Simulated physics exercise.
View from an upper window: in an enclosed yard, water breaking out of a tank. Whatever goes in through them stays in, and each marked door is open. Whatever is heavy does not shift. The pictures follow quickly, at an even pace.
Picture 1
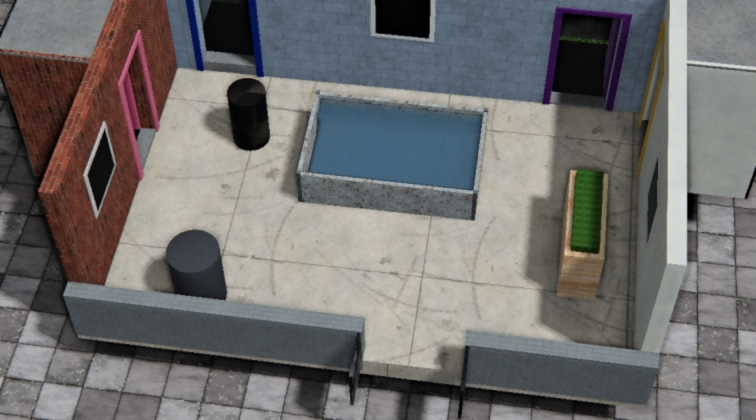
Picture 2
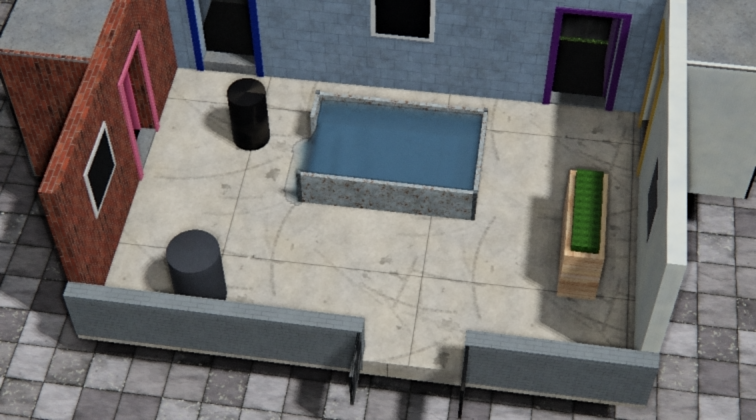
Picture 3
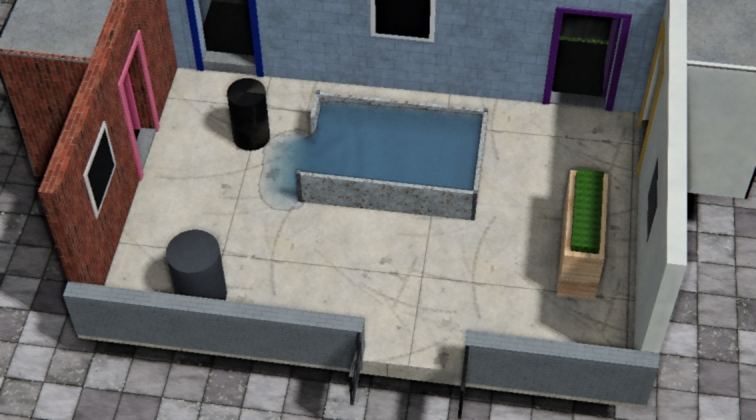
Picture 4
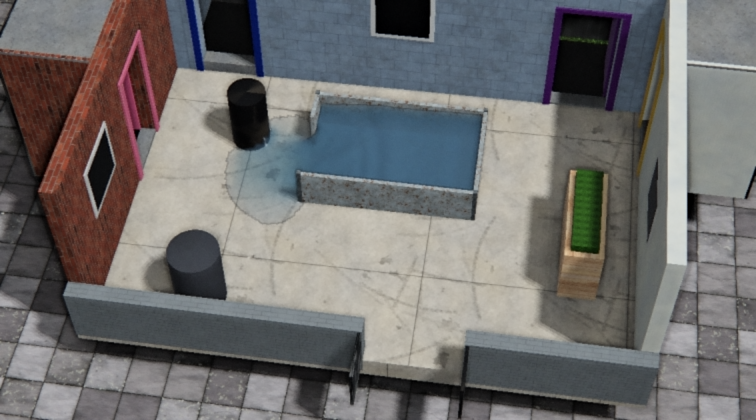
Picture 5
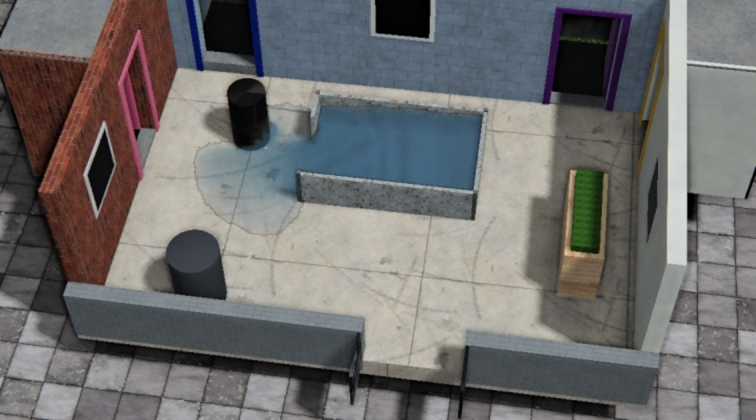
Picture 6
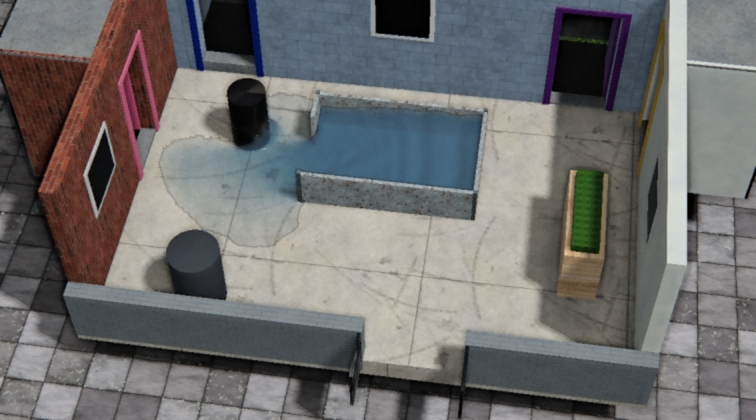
Water pours from the open left side of a tank and spreads across the yard floor.
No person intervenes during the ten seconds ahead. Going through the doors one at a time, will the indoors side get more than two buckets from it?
The pink door ends up over two buckets; the purple door ends up within two buckets; the yellow door ends up within two buckets; the blue door ends up within two buckets.
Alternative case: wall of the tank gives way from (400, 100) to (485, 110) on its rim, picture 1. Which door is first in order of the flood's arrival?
The purple one is first in line.
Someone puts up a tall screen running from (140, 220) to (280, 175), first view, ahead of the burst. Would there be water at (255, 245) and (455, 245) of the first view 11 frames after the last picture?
As listed: Awash, dry.
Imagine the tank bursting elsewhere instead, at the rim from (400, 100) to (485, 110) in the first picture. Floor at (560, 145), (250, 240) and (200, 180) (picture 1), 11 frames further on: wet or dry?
In turn: Under water, no water, free of water.
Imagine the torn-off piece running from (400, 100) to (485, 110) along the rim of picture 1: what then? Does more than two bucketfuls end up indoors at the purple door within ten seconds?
Lab note: Purple door, above the mark.
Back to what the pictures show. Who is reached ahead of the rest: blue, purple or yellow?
Answer: The one in blue.
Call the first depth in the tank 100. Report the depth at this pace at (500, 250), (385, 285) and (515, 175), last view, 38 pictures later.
Going in order, roughly 2, 2 and 0 %.
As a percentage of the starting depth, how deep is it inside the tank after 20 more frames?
Estimate: Close to 38 %.
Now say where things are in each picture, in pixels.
The first frame shows still water in the tank at (394, 145).
In the second frame, water pours out at (309, 164) and has run to a hidden place.
In the third frame, the front is at (279, 138), out from the gap at (309, 164).
In the fourth frame, water pours out at (309, 165) and has run to (233, 157).
In the fifth frame, water pours out at (309, 165) and has run to (203, 154).
In the sixth frame, water pours out at (309, 165) and has run to (165, 165).
A moment on, water covers 20 % of the floor; the pink door over two buckets in, the purple door not reached, the yellow door not reached, the blue door wet at the sill, nothing in.
Next, water covers 30 % of the floor; the pink door far over two buckets in, the purple door not reached, the yellow door not reached, the blue door wet at the sill, nothing in.
Then, water covers 40 % of the floor; the pink door far over two buckets in, the purple door not reached, the yellow door not reached, the blue door wet at the sill, nothing in.
Later, water covers 70 % of the floor; the pink door far over two buckets in, the purple door not reached, the yellow door not reached, the blue door wet at the sill, nothing in.
In the end, water covers 90 % of the floor; the pink door far over two buckets in, the purple door wet at the sill, nothing in, the yellow door wet at the sill, nothing in, the blue door wet at the sill, nothing in.
